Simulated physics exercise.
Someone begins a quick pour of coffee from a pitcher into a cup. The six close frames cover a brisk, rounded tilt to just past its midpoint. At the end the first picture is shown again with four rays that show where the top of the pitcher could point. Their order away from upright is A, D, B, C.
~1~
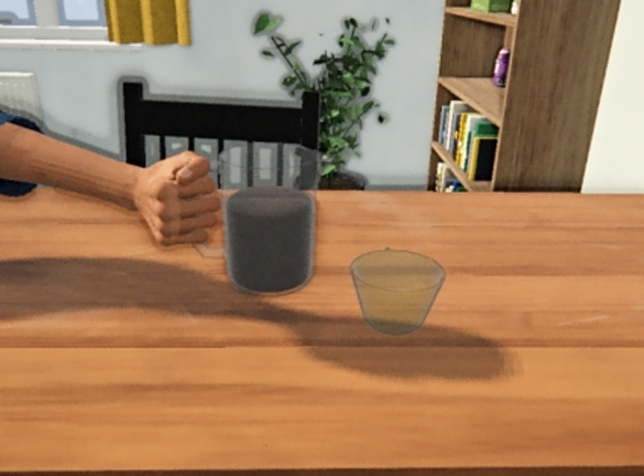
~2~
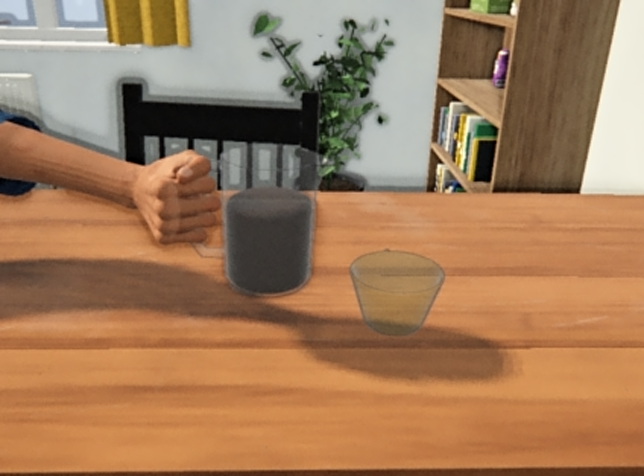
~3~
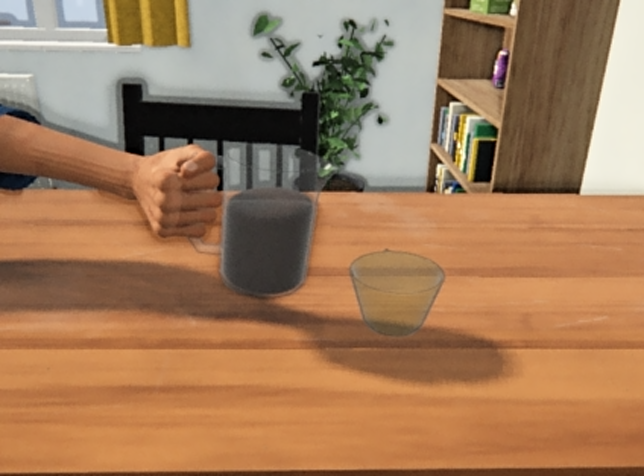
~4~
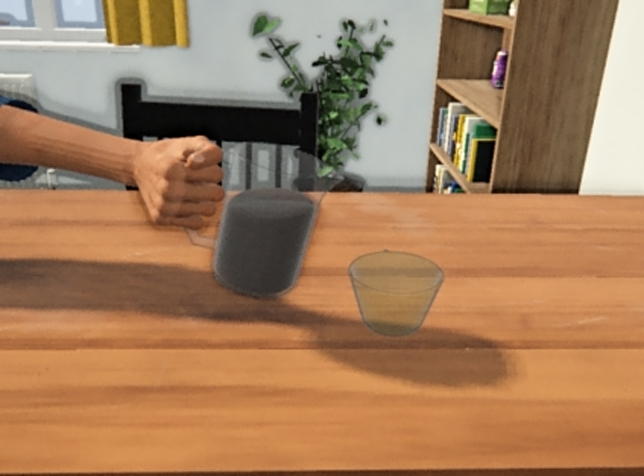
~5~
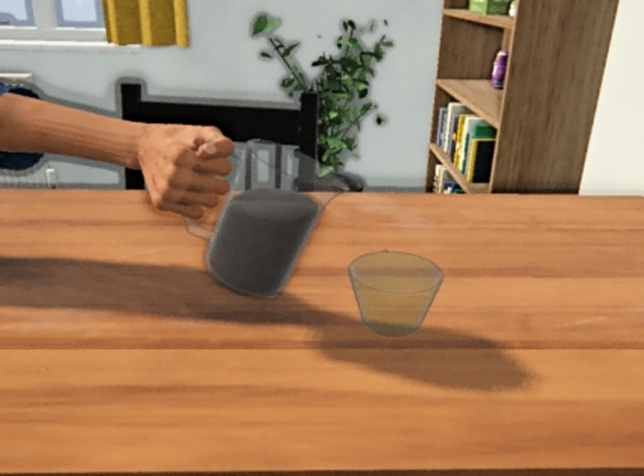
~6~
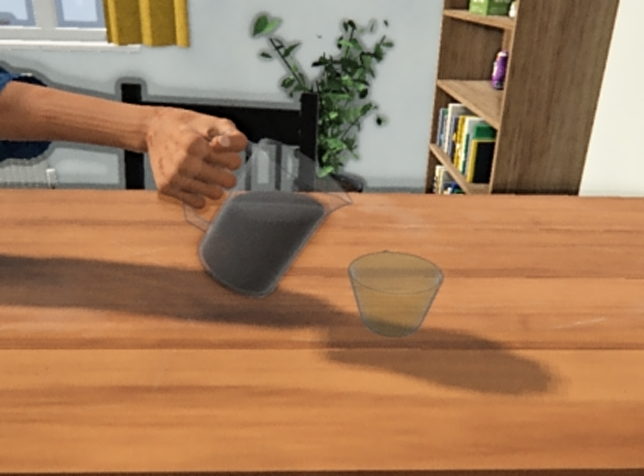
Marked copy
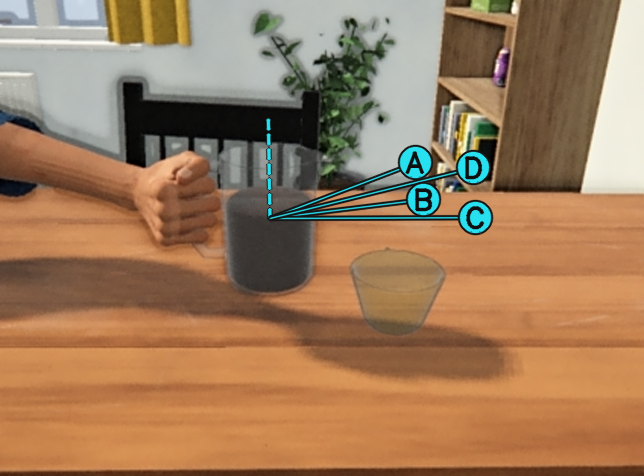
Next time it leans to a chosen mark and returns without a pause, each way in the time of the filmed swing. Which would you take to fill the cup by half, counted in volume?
The best line is A.
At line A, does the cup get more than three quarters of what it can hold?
No.
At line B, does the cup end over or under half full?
Over.
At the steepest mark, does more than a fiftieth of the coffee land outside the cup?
Yes, it does.
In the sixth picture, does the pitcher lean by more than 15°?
Yes.
On the marked copy, A at (400, 168); B at (406, 201); C at (458, 217); D at (456, 172).
Choosing A, the cup ends with about 50 % of what it can hold.
Choosing B, the cup ends with about 75 % of what it can hold; 15 % of the coffee is spilt.
Choosing C, the cup ends with about 74 % of what it can hold; 29 % of the coffee is spilt.
Choosing D, the cup ends with about 70 % of what it can hold; 4 % of the coffee is spilt.
